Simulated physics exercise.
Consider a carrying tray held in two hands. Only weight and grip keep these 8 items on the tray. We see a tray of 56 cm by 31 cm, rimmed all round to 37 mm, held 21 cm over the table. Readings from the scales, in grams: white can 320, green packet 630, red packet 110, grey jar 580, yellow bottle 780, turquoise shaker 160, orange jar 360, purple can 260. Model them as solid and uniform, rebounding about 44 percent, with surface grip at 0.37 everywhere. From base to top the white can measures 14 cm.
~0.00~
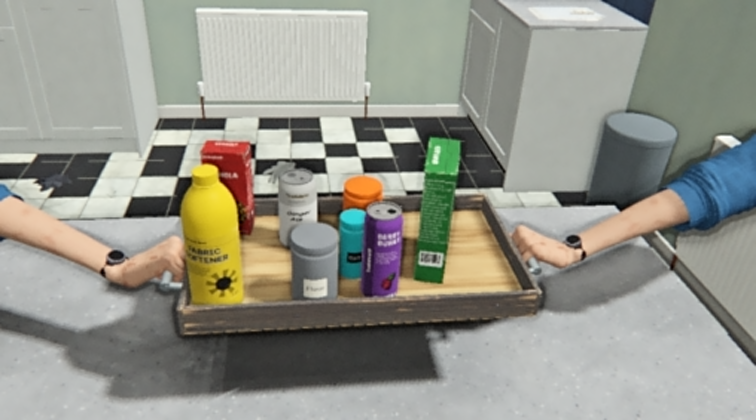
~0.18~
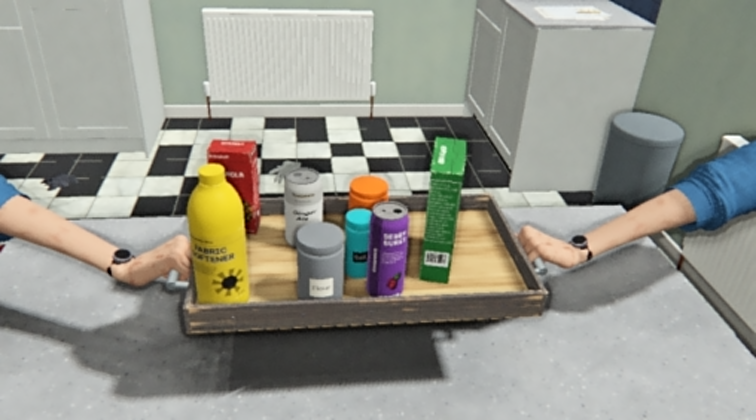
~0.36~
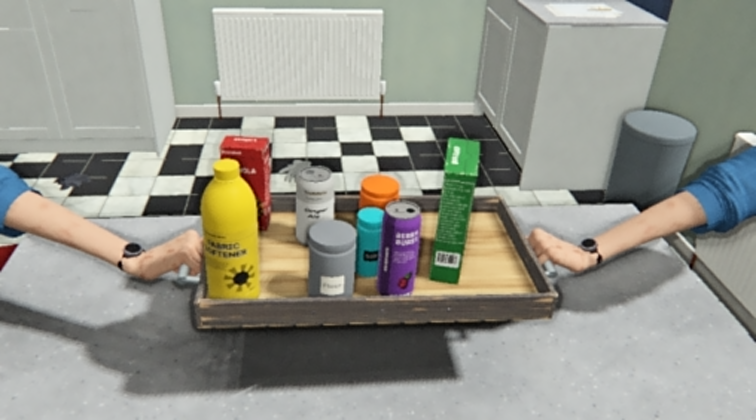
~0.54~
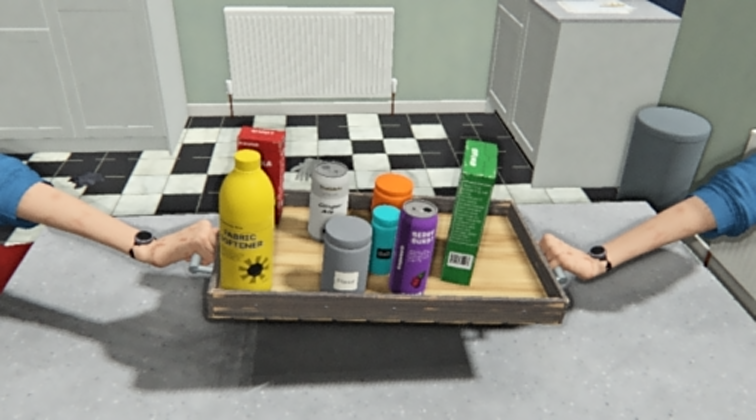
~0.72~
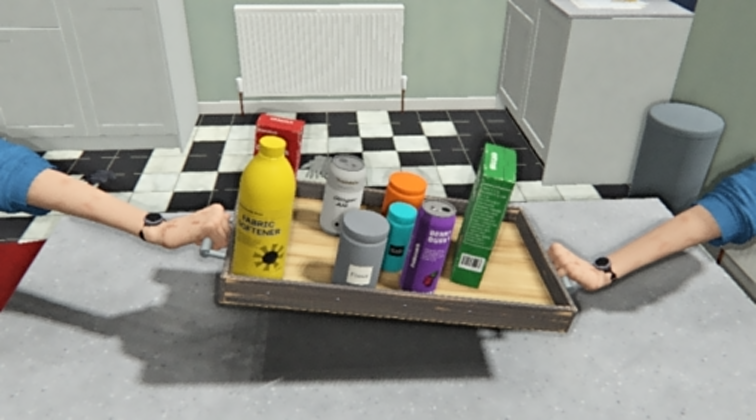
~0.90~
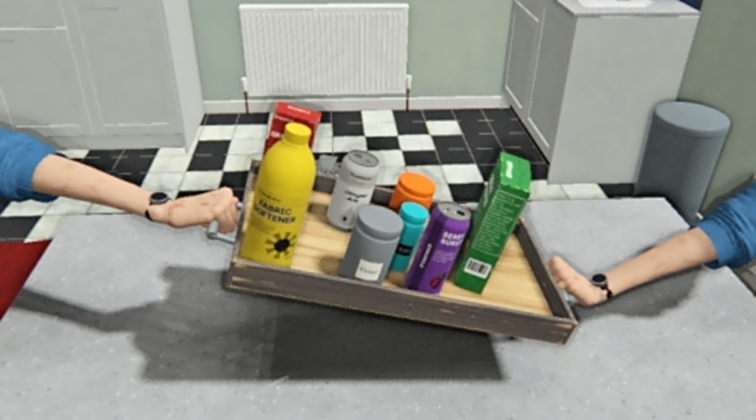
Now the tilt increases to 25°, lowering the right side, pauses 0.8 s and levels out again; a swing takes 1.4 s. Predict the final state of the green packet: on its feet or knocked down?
Knocked down.
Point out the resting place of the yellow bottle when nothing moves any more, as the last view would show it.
My guess is roughly (407, 224).
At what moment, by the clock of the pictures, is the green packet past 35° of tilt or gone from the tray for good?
1.2 s, roughly.
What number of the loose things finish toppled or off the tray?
Count: 3.
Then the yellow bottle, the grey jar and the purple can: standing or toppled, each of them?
Outcome noted - the yellow bottle survives without falling, the grey jar survives without falling, the purple can ends up fallen.
Around 1.50 s, tray tilted 25°, right edge down; green packet now off the tray; purple can tipped 59° against what carries it; yellow bottle shifted 6 cm.
Around 1.80 s, tray tilted 25°, right edge down; purple can on its side; red packet shifted 20 cm; grey jar shifted 15 cm.
Around 2.60 s, tray tilted 23°, right edge down; turquoise shaker now off the tray; purple can on its side; yellow bottle shifted 24 cm.
Finally (4.2 s), off the tray and tipped over, green packet and turquoise shaker; on their side or leaning hard on the tray, purple can; not toppled but over 5 cm from the start, white can, red packet, grey jar, yellow bottle and orange jar. Final places as that camera would see them, green packet near (638, 314).
